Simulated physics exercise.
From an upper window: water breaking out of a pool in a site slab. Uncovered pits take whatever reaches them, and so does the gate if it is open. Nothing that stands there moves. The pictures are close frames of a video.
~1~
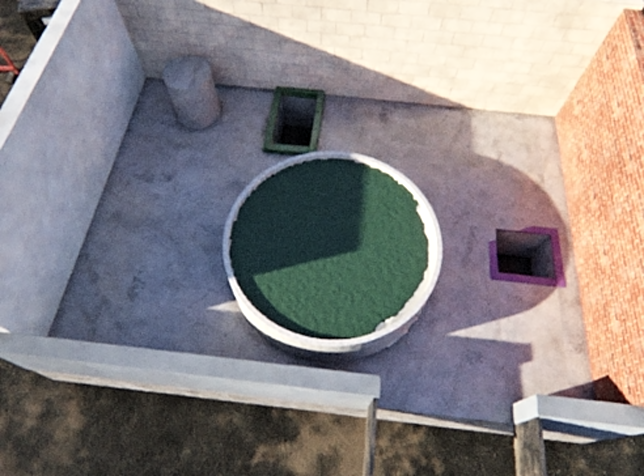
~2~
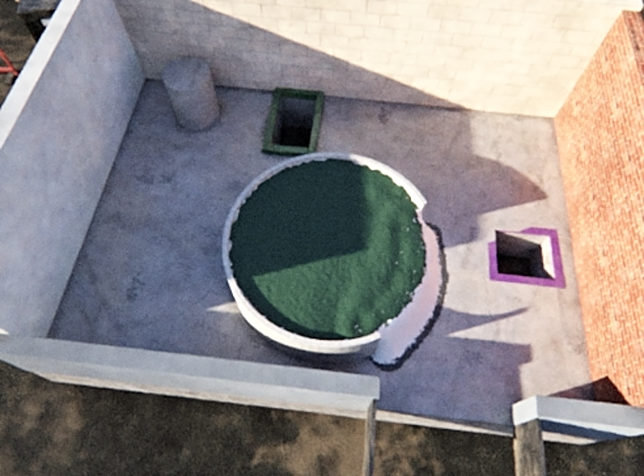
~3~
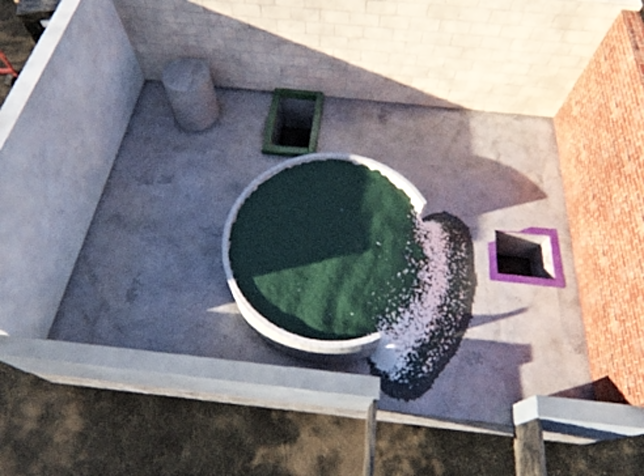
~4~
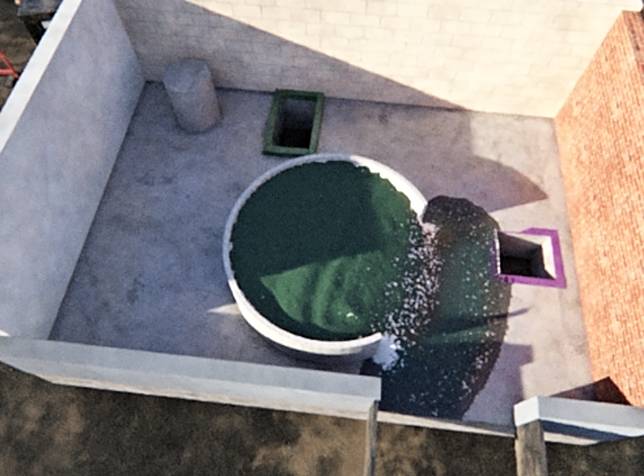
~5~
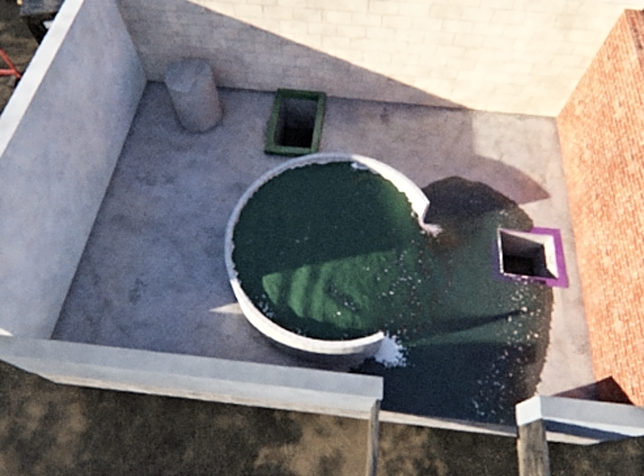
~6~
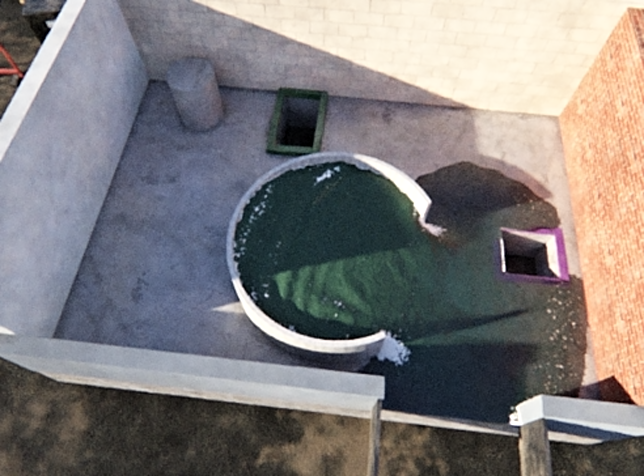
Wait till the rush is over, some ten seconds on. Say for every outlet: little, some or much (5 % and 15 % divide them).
The gate takes more than 15 %; the green pit takes less than 5 %; the purple pit takes more than 15 %.
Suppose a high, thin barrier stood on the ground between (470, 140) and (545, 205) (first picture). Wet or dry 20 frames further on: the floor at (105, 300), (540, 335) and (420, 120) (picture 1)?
One after the other: No water, awash, dry.
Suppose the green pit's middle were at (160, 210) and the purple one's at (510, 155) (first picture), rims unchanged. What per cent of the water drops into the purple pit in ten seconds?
Parts in a hundred: Purple 25.
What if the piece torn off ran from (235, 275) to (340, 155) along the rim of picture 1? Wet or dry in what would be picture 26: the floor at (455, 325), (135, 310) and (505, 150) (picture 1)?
As listed: Dry, flooded, awash.
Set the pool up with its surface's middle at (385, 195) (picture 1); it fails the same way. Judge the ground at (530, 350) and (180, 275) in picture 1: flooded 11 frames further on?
In that order: Covered, not flooded.
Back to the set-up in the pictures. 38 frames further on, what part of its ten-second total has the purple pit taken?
Close to 80 %.
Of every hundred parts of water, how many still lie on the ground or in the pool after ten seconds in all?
Some 24 per cent.
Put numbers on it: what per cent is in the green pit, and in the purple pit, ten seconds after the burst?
Roughly 0 per cent, then 44 per cent.
A moment on, water covers 30 % of the floor; the gate 5 %, the green pit 0 %, the purple pit 5 %.
Next, water covers 30 % of the floor; the gate 9 %, the green pit 0 %, the purple pit 10 %.
Then, water covers 35 % of the floor; the gate 16 %, the green pit 0 %, the purple pit 22 %.
Later, water covers 50 % of the floor; the gate 26 %, the green pit 0 %, the purple pit 35 %.
In the end, water covers 55 % of the floor; the gate 33 %, the green pit 0 %, the purple pit 43 %.
